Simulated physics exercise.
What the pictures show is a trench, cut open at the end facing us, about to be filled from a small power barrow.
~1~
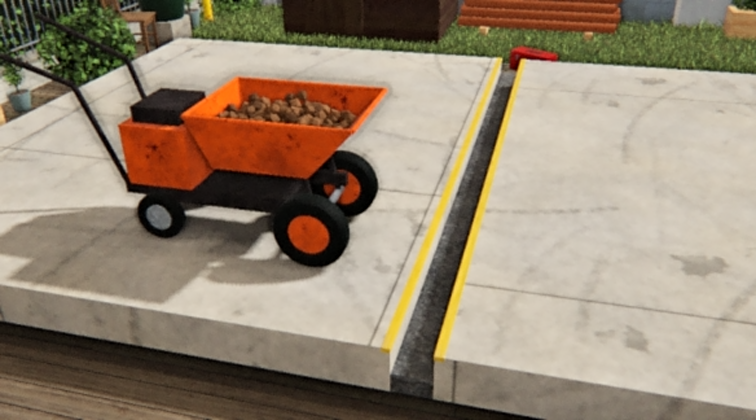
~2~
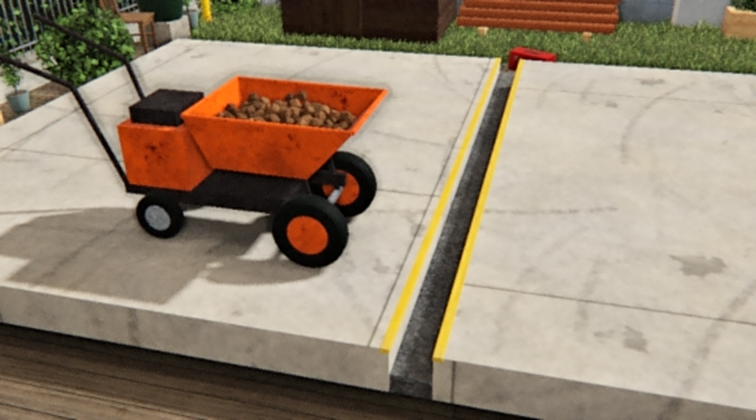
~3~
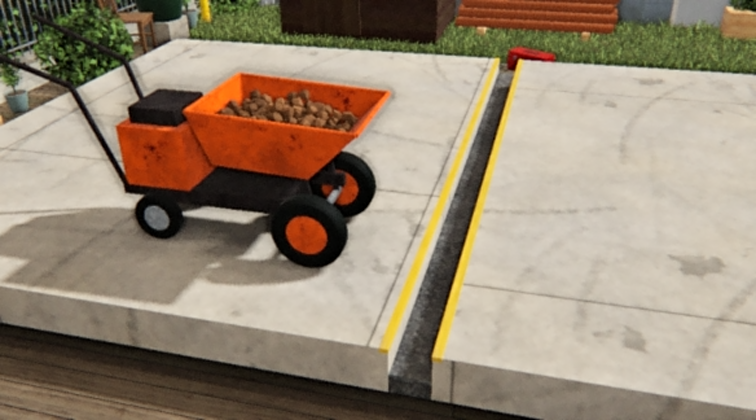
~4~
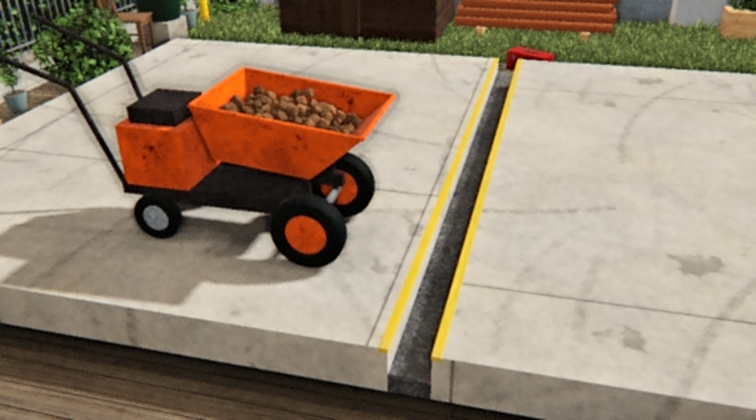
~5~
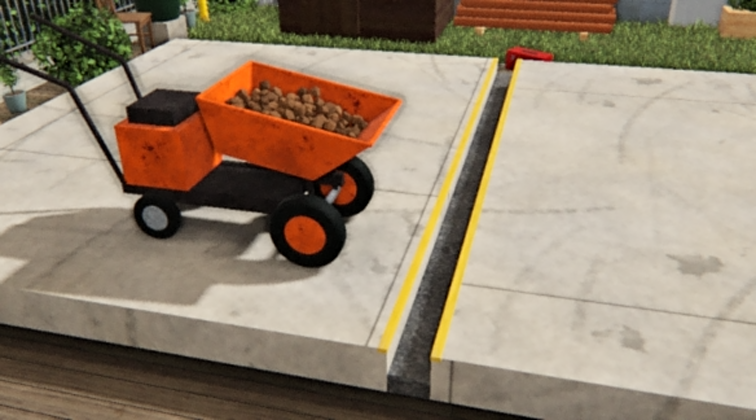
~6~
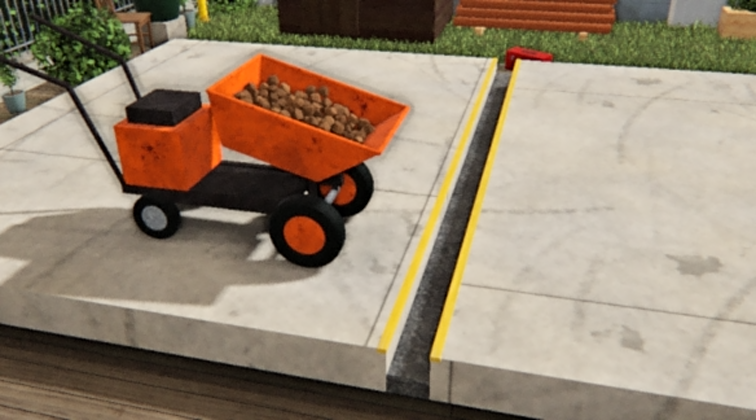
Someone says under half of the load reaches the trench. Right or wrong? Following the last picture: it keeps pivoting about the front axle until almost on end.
Right.
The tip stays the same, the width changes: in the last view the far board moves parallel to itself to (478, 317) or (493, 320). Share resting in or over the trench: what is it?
The first try gives 70 percent, then the second gives 80 percent.
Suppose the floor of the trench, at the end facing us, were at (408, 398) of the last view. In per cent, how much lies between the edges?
Close to 60 per cent.
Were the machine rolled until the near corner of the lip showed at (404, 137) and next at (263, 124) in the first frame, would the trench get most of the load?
For the first try, shy of half; for the second, shy of half.
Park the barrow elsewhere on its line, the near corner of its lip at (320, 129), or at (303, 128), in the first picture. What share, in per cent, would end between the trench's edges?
First spot: Roughly 50 percent; second spot: Roughly 50 percent.
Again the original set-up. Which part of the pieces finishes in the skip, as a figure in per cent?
It works out near 25 percent.
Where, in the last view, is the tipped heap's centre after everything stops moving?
Last view, centre at rest - approx. (477, 251).
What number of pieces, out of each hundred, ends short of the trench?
Around 0 per cent.
Soon after the last picture, skip tipped steeply; all in the skip.
A little later, skip tipped right over; about half in the skip; about a quarter in or heaped over the trench; about a quarter beyond it.
Later still, skip tipped right over; about a quarter in the skip; about a quarter in or heaped over the trench; about half beyond it.
At rest, skip tipped right over; about a quarter in the skip; about a third in or heaped over the trench; about half beyond it.
